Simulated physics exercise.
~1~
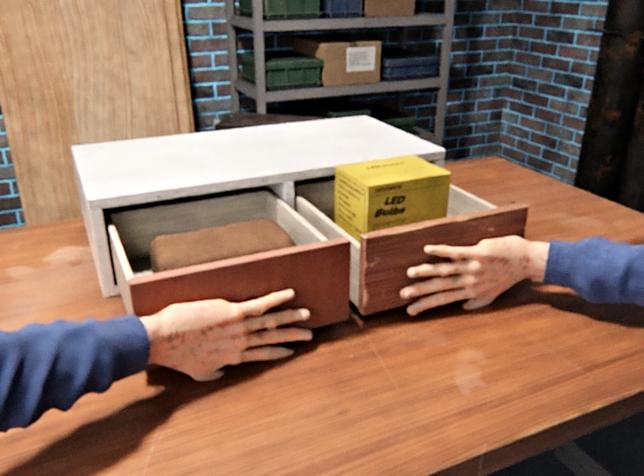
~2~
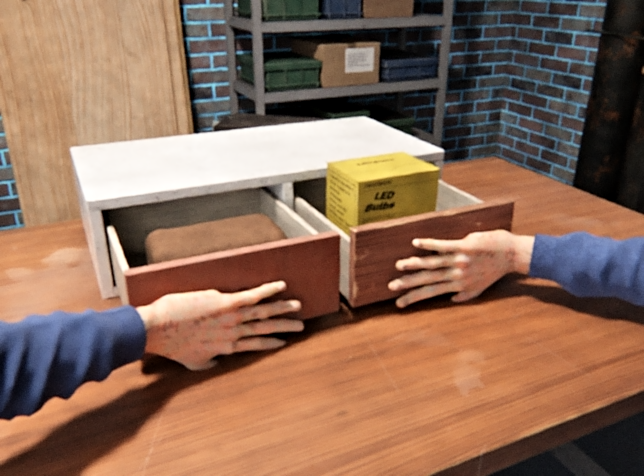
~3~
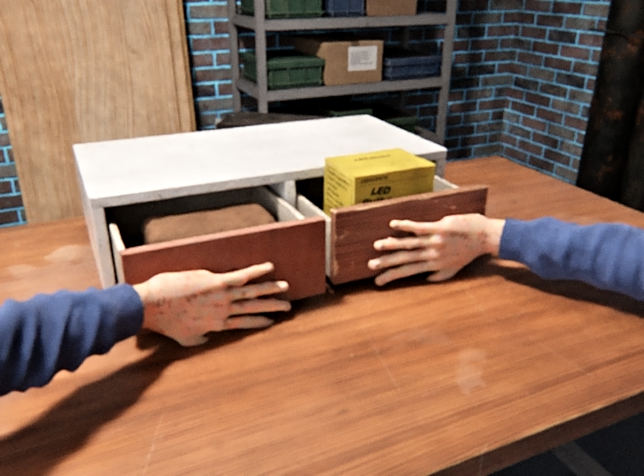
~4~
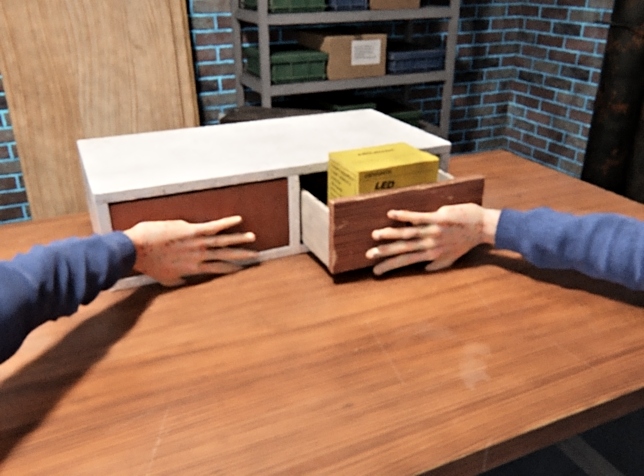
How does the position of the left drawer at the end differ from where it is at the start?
At the start the left drawer is pulled out toward the viewer, with its contents showing. By the end it has been pushed back into the white chest and sits shut, with its front flush.
To begin with, two reddish-brown drawers stand open in a low white chest on a wooden table, the left one holding a brown loaf-shaped object and the right one an upright yellow box. A hand in a blue sleeve rests on the front of each drawer. The hands push, and both drawers begin sliding into the chest. The right drawer then stops partway, with the yellow box still showing above its front, while the left drawer keeps moving inward. Finally, the left drawer is shut flush, hiding the brown object, and the right one remains ajar.
